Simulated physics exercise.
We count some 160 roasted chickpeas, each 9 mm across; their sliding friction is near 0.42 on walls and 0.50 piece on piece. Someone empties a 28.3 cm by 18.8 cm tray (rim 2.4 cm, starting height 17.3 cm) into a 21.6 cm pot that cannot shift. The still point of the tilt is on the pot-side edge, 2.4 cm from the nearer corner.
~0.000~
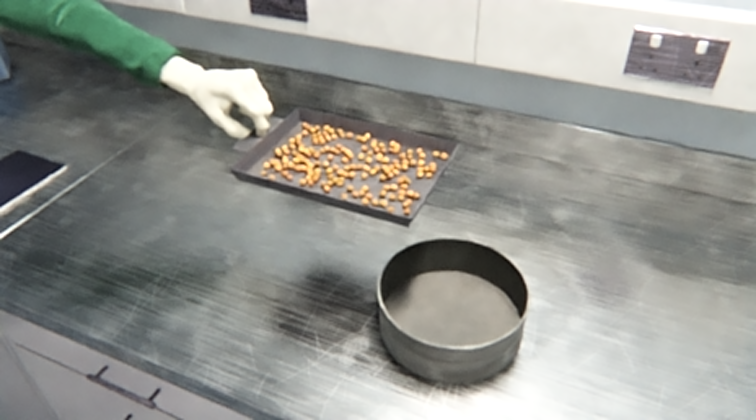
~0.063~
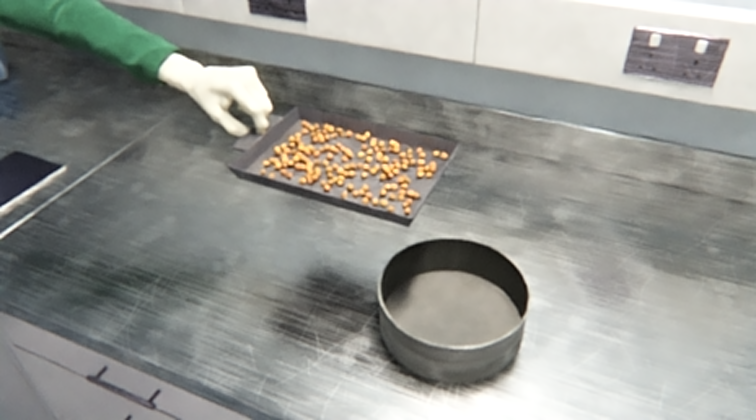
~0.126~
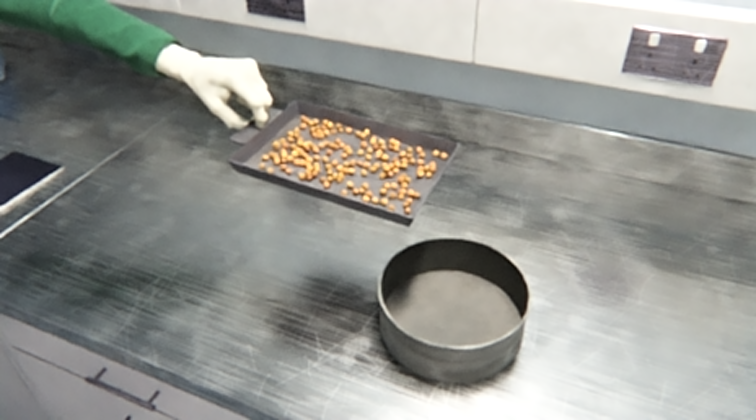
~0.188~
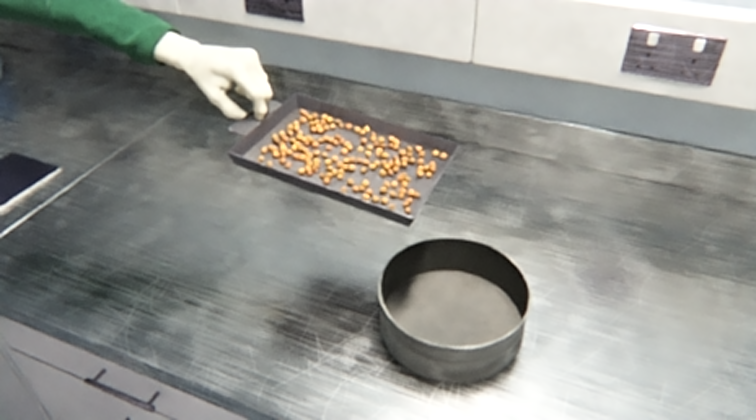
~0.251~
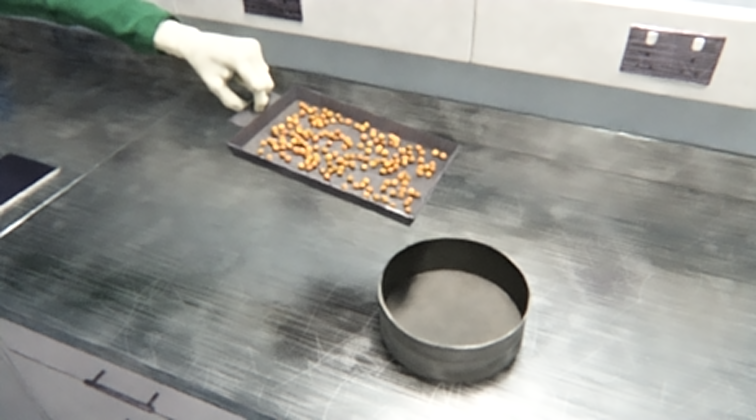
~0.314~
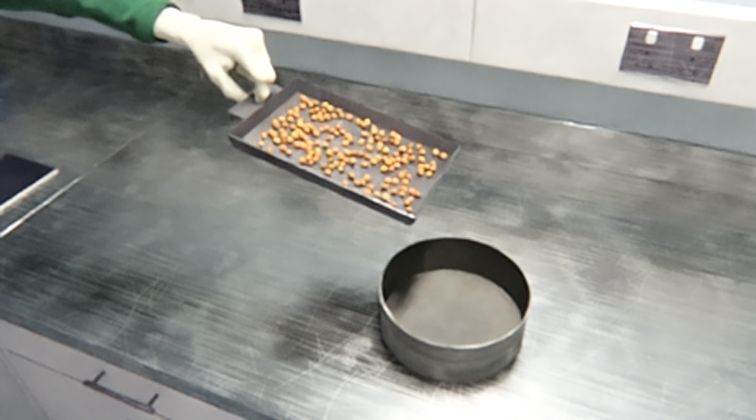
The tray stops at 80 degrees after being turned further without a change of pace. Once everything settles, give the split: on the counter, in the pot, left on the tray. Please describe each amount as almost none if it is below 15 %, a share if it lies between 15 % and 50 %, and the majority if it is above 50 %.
In the end counter: A little. Pot: A little. Tray: The main mass.
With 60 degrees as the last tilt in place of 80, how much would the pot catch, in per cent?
Pot share: About 0 per cent.
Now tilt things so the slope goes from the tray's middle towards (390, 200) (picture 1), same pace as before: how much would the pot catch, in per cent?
My best guess is some 10 per cent.
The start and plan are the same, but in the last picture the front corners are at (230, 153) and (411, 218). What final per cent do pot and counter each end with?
In the pot: 5 per cent; on the counter: 0 per cent.
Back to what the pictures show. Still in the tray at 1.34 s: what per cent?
Roughly 100 per cent.
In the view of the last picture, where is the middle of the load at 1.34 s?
By then the middle of the load sits around (430, 166).
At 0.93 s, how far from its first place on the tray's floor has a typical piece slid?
It has moved some 12 cm from its start.
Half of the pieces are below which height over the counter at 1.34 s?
I'd put it near 20 cm.
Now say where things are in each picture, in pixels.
Tray tilt 0 degrees, front corners at (236, 167) and (409, 214); middle of the pieces at (345, 160); pot at (453, 287), in the first picture.
Tray tilt 1 degrees, front corners at (235, 165) and (410, 214); middle of the pieces at (345, 159), in the second picture.
Tray tilt 3 degrees, front corners at (234, 159) and (410, 214), lowest corner right back; middle of the pieces at (344, 156), in the third picture.
Tray tilt 7 degrees, front corners at (233, 150) and (411, 214), lowest corner right back; middle of the pieces at (344, 152), in the fourth picture.
Tray tilt 10 degrees, front corners at (233, 142) and (413, 214), lowest corner right back; middle of the pieces at (344, 148), in the fifth picture.
Tray tilt 13 degrees, front corners at (234, 133) and (414, 214), lowest corner right back; middle of the pieces at (345, 144); pot at (455, 286). The tray's pace is about 50 degrees a second, in the sixth picture.
Then, at 0.93 s, tilt 44 degrees; the tray holds 100 %, the pot 0 %.
After 1.34 s, tilt 65 degrees; the tray holds 100 %, the pot 0 %.
After 1.84 s, tilt 80 degrees; the tray holds 100 %, the pot 0 %.
In the end, at 2.5 s, counter 5 %, pot 0 %, tray 95 %.
